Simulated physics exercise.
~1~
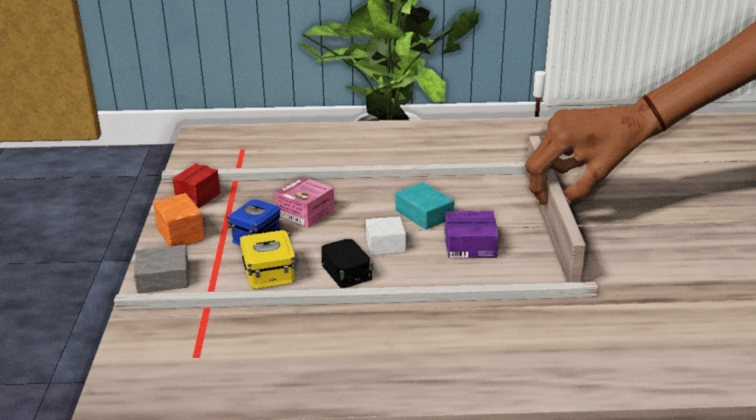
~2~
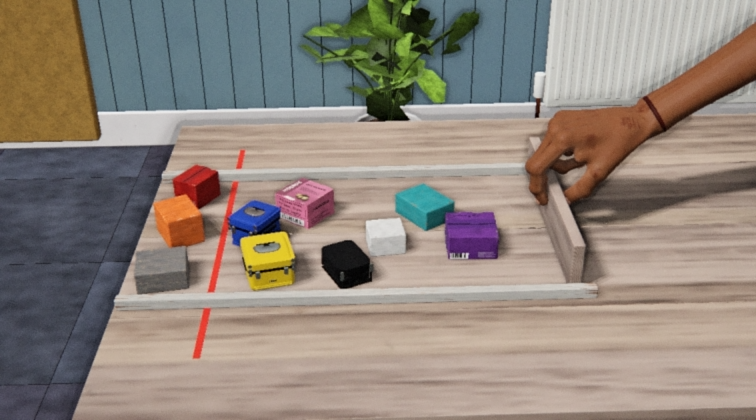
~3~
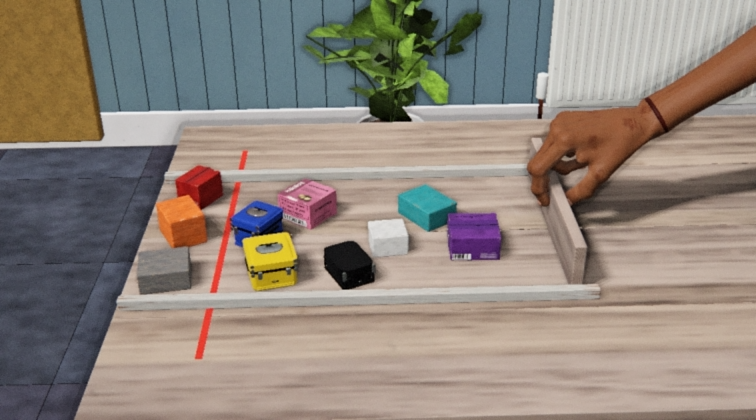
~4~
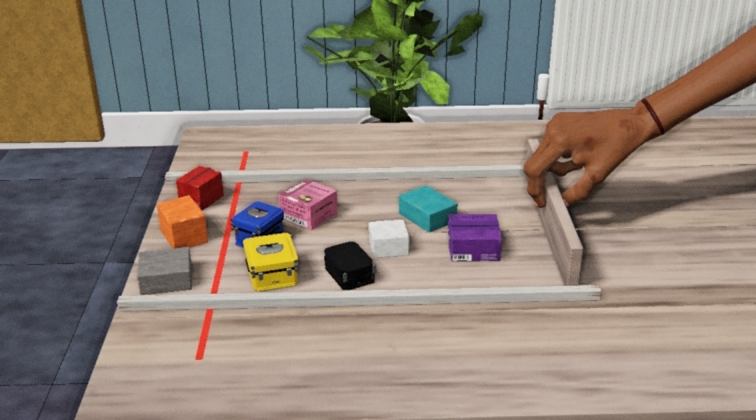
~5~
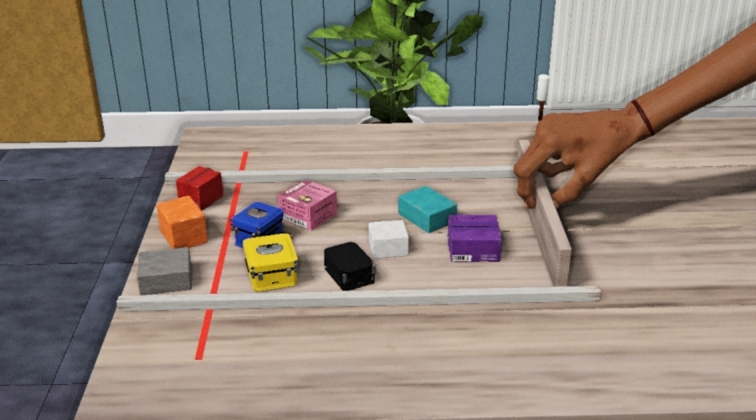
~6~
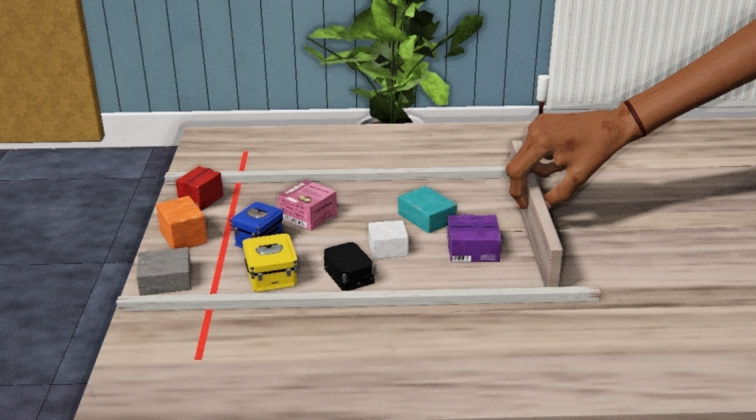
On a wooden tabletop, a hand holding a board upright, then sliding it slightly left towards scattered colourful boxes that stay still.
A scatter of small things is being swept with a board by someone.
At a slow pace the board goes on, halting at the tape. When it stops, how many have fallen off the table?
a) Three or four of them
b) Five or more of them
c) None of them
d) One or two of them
The answer is a.
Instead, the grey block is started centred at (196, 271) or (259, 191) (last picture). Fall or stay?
Order of tries: Off, on.
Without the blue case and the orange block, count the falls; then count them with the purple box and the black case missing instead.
The first try gives 1, the second gives 1.
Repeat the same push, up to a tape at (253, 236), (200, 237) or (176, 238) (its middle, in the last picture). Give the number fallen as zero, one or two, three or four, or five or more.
In turn: One to two, five or over, 5 or more.
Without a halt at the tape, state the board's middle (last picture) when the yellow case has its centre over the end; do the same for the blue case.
The yellow case puts it at (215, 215), the blue case at (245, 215).
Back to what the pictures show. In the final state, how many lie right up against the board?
The count in contact is 3.
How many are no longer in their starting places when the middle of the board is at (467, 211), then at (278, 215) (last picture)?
Moved so far: 1, later 9.
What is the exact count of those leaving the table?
Count of fallen: 3.
Early on, none off yet; grey block at rest near (164, 271); orange block at rest near (182, 223); red box at rest near (200, 189).
A while later, none off yet; grey block travelled a little near (142, 271); orange block travelled about its own width near (138, 221); red box at rest near (198, 188).
Finally, the number that fall off is three or four; lost, blue case, orange block and grey block.
